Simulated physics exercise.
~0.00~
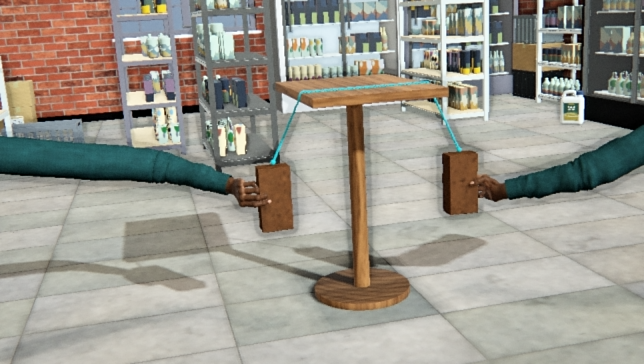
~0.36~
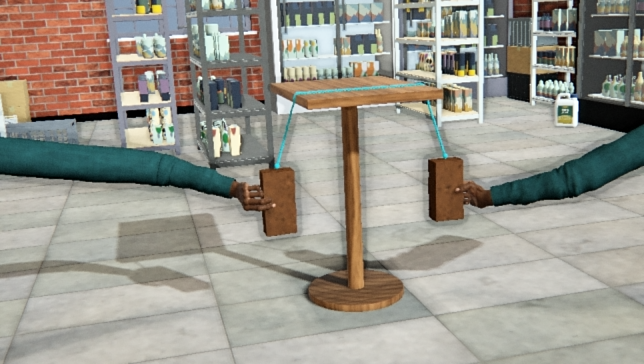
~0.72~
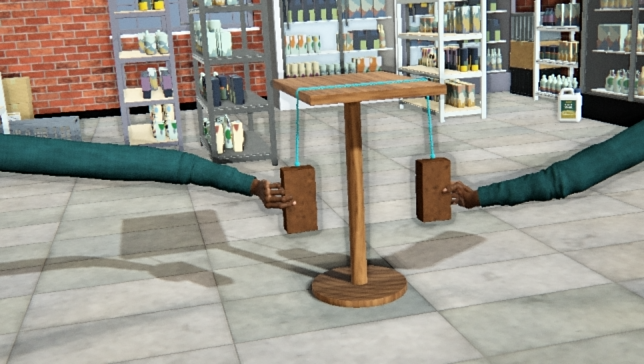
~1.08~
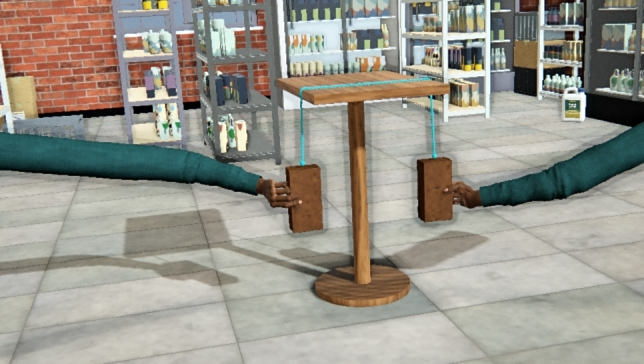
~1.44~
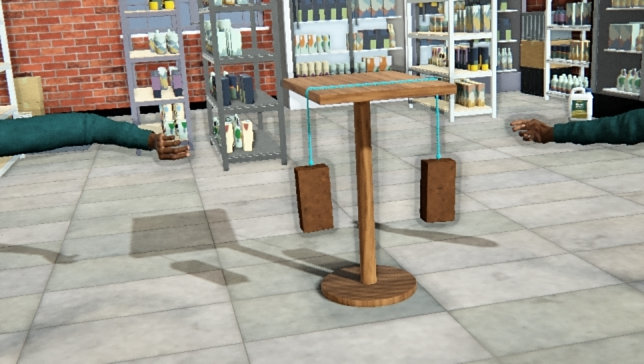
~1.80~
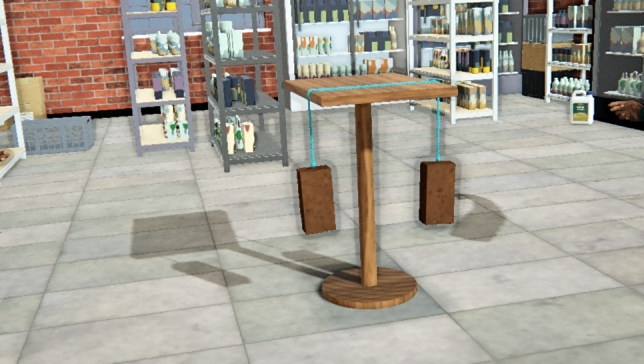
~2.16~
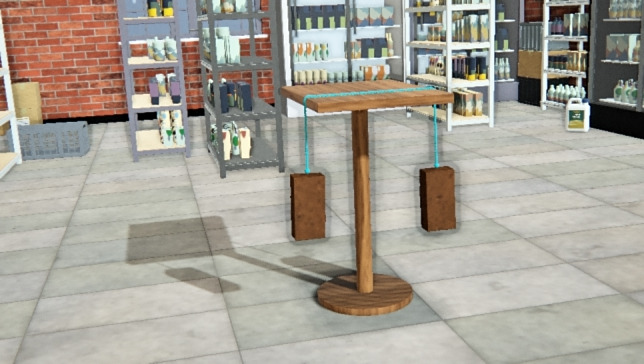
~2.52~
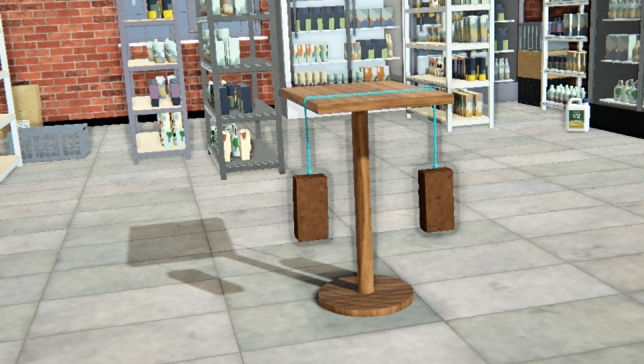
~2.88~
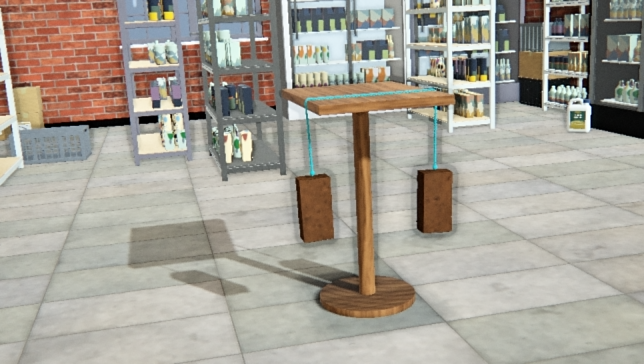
Two reddish-brown bricks hang from a thin turquoise shoelace draped over a small wooden plant stand, one on each side, seen from slightly above by a gently swaying camera. The stand rises from a grey tiled floor, with shelves of bottles and a red brick wall behind. Two hands in dark green sleeves hold the bricks out to the sides, then bring them inward until the lace hangs straight. The hands let go and draw back out of view to left and right. Neither brick drops, and both end hanging nearly level, the lace still in place.
